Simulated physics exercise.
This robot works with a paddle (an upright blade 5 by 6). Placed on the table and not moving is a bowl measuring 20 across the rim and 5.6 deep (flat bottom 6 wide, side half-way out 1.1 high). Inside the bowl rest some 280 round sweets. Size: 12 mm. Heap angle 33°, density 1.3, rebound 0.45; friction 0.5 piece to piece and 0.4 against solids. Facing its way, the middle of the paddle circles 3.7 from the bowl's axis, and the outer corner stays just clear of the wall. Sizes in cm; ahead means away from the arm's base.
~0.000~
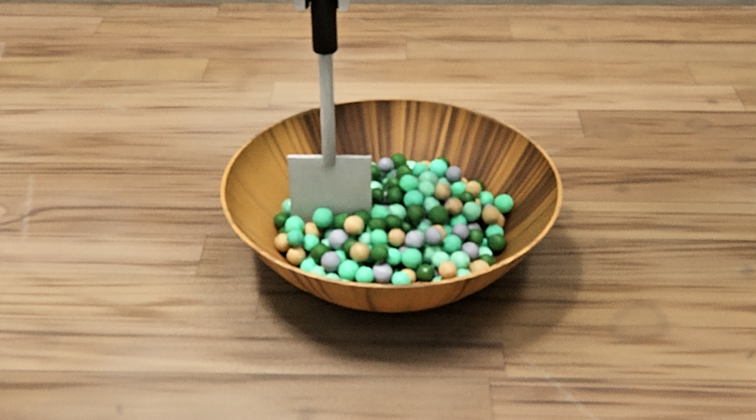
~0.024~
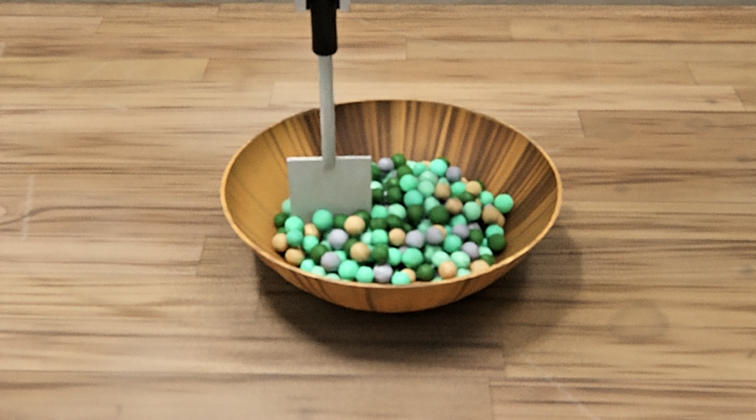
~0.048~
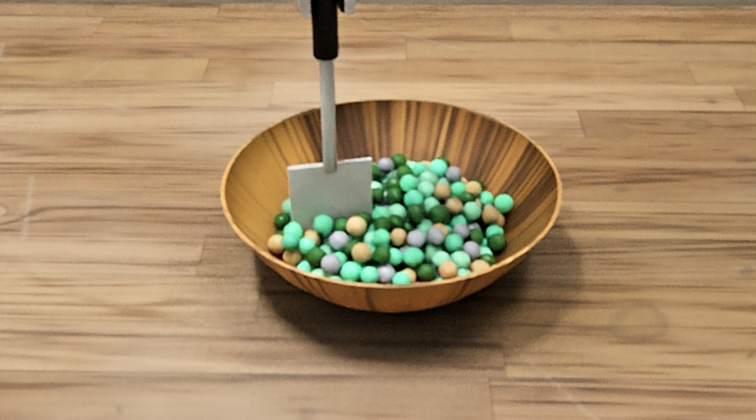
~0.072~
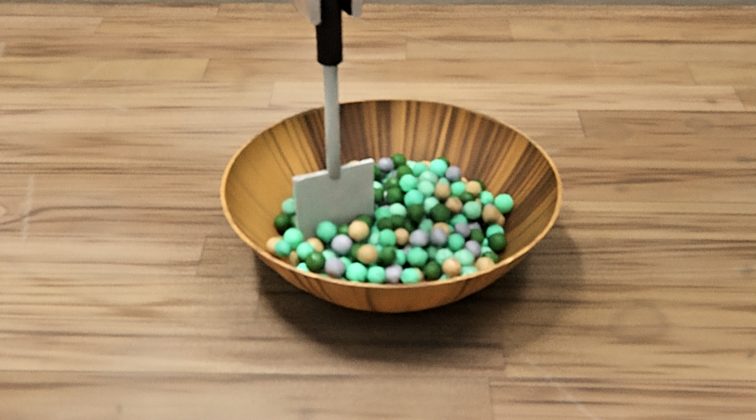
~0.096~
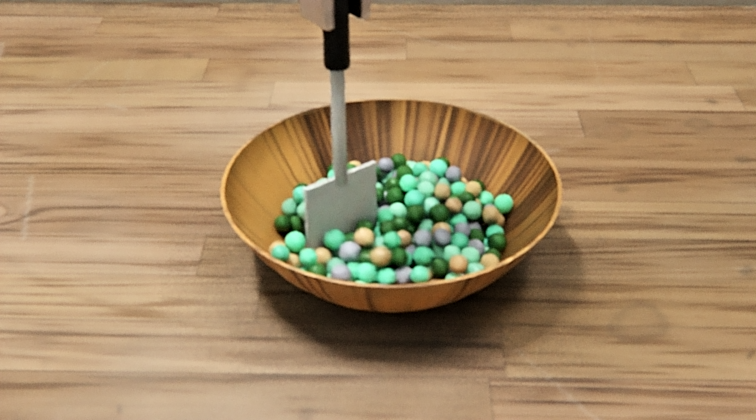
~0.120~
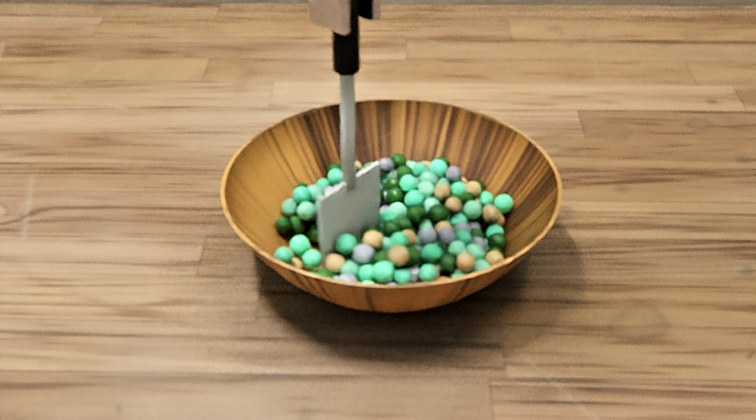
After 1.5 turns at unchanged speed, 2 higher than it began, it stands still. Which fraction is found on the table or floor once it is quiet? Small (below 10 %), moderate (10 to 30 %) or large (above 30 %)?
Small.
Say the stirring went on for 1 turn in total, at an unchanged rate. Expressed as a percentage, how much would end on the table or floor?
Then roughly 0 percent.
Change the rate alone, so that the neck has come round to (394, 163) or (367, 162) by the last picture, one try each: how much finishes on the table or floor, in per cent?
Some 25 and 10 per cent respectively.
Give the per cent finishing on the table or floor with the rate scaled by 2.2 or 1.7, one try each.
35 % and 20 %.
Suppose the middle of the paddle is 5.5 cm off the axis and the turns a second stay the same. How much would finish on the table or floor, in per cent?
Roughly 0 percent, I'd expect.
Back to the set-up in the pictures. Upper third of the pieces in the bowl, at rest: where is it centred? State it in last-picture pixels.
Centre of top third: Approx. (426, 202).
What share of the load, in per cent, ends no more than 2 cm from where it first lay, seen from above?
About 10 %.
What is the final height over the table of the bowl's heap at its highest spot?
About 5.0 cm.
After 0.50 s, 242° round, highest piece 8 above the table; 282 in the bowl, 2 on the table or floor.
After 0.88 s, 74° round, highest piece 6 above the table; 279 in the bowl, 5 on the table or floor.
After 1.27 s, 180° round, highest piece 5 above the table; 279 in the bowl, 5 on the table or floor.
After 1.97 s, 180° round, highest piece 5 above the table; 279 in the bowl, 5 on the table or floor.
At rest, 279 in the bowl, 5 on the table or floor. That is 2 % on the table or floor.
